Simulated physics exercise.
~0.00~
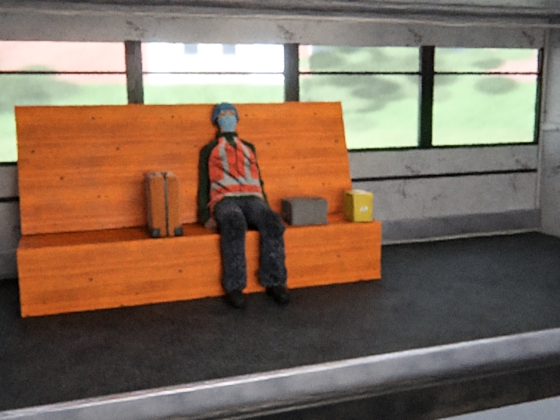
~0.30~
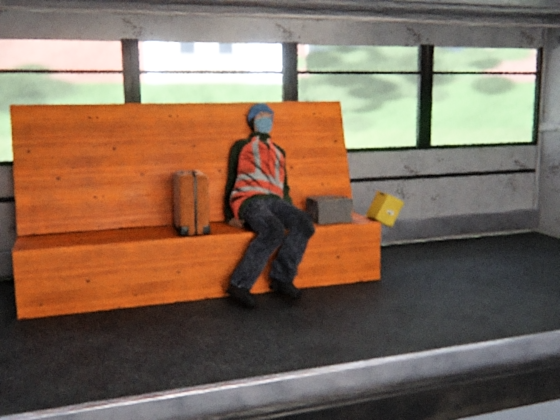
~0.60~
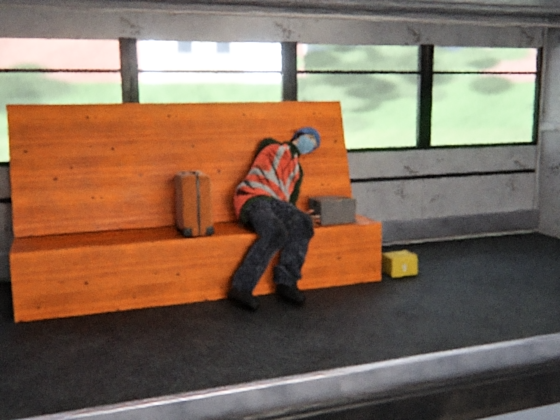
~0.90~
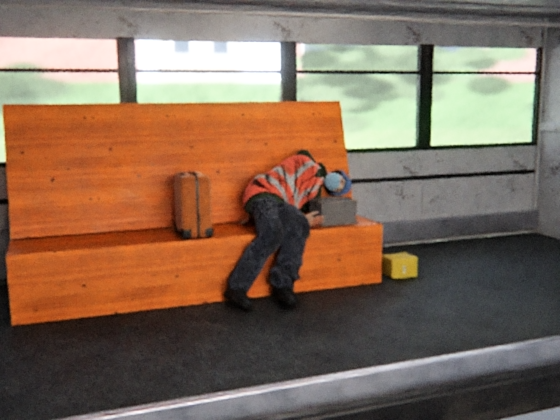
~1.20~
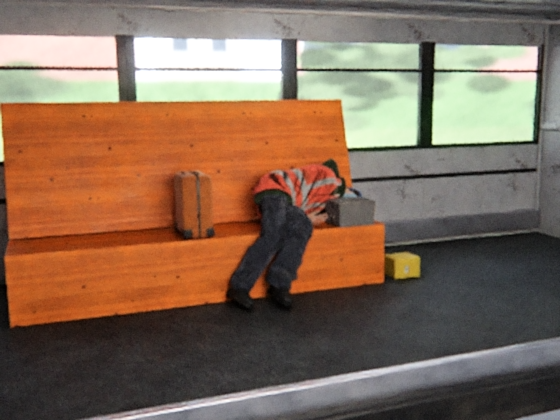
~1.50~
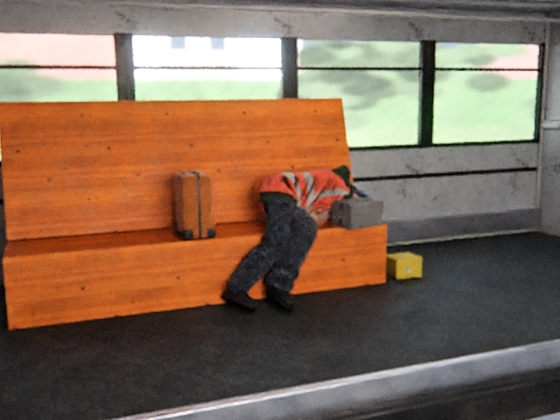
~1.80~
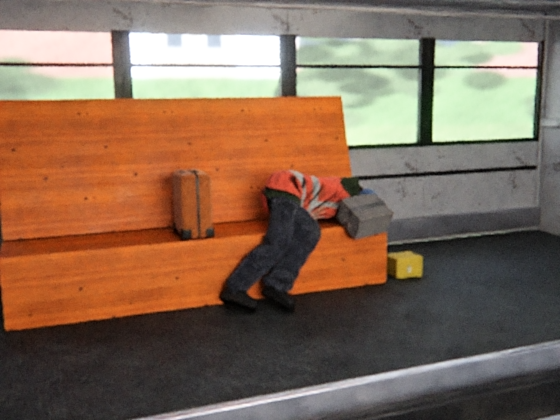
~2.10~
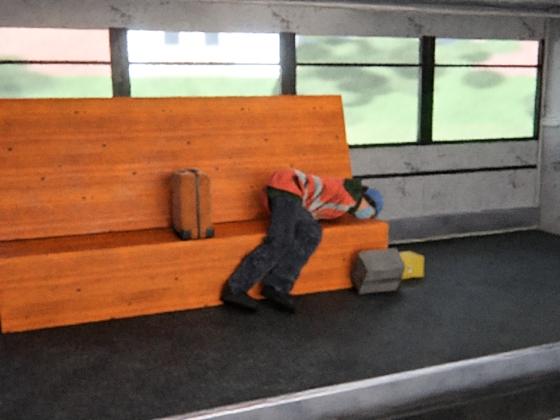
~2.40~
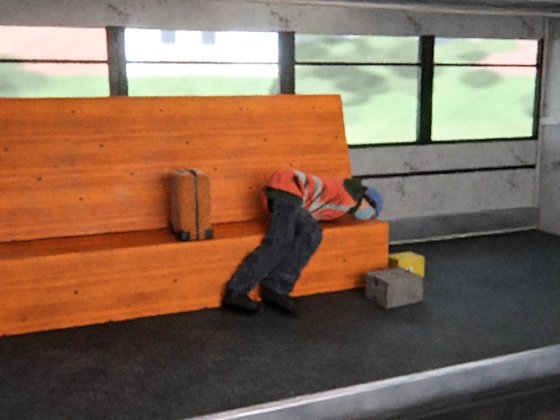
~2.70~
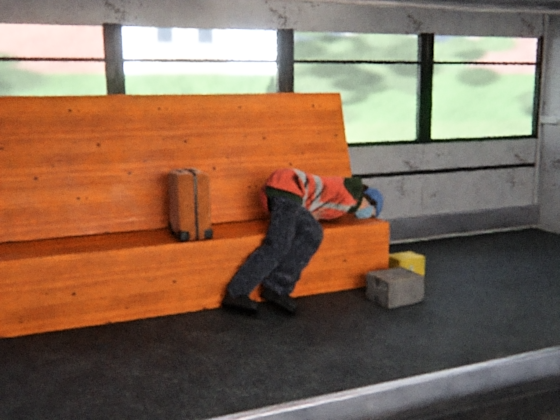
A seated commuter slumps right along an orange bench as yellow and grey boxes fall off.
